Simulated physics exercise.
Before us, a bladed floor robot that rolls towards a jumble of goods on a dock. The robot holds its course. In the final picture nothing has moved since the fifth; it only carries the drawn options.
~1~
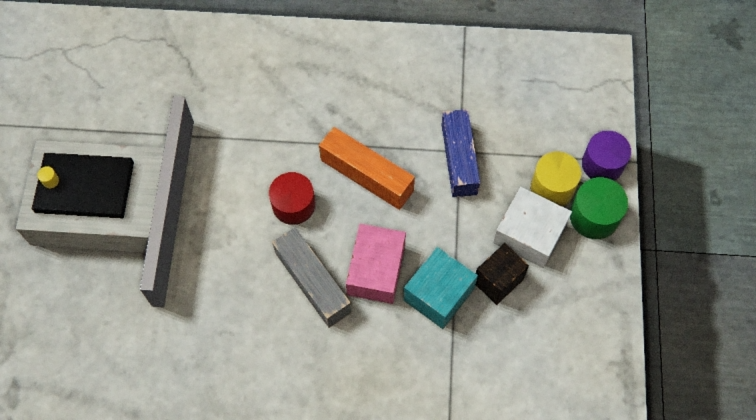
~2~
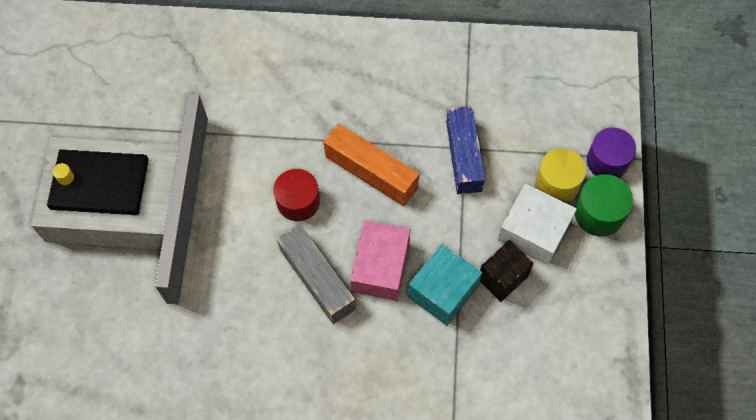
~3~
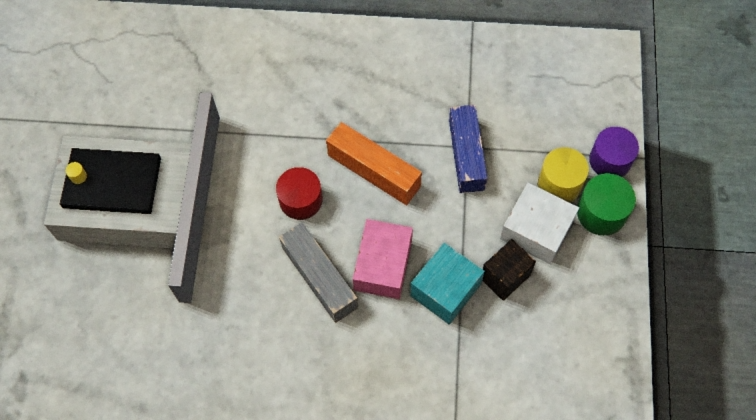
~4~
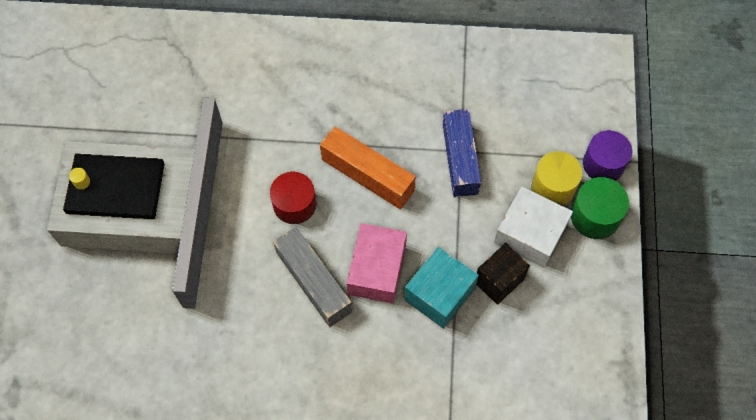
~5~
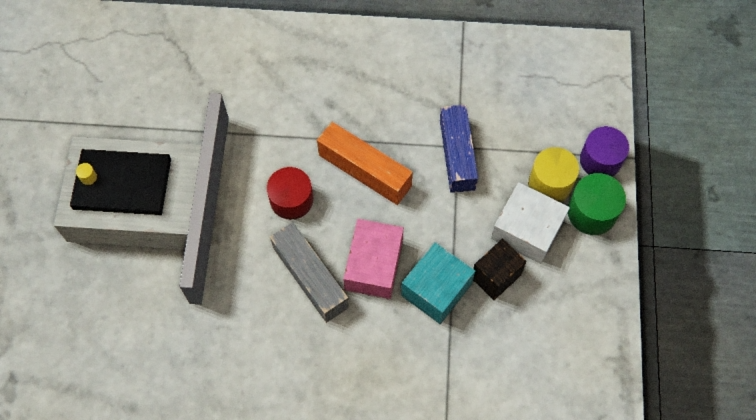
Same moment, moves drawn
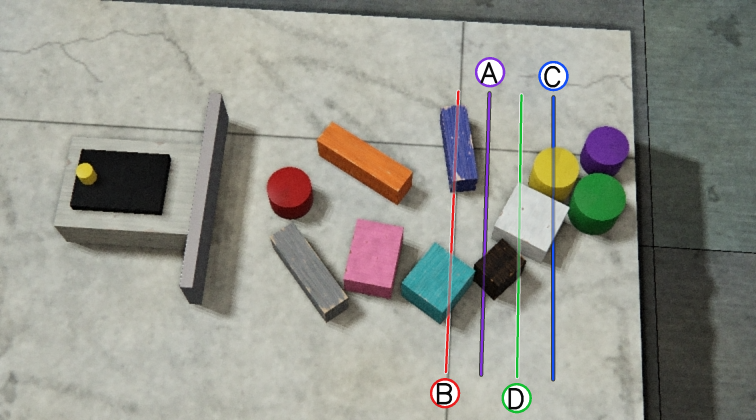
A bladed floor robot rolling slowly right across a pale marbled surface towards a jumble of colourful blocks and cylinders.
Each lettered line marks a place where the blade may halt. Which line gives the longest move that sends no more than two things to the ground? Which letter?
No third one falls up to D.
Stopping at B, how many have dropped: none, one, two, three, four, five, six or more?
By then, none.
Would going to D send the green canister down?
Yes.
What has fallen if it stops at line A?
The green canister.
On the marked copy, A at (485, 225); B at (453, 223); C at (553, 230); D at (519, 228).
Taking D. A third of the way, robot (241, 189); grey bar (332, 274); orange bar (376, 167).
Two thirds of the way, robot (355, 196); black crate (578, 261); yellow canister (553, 171).
When it is over, robot (445, 202); black crate over the edge; green canister over the edge; two fallen.
As for the rest, A is within the limit but short; B is within the limit but short; C drops five.
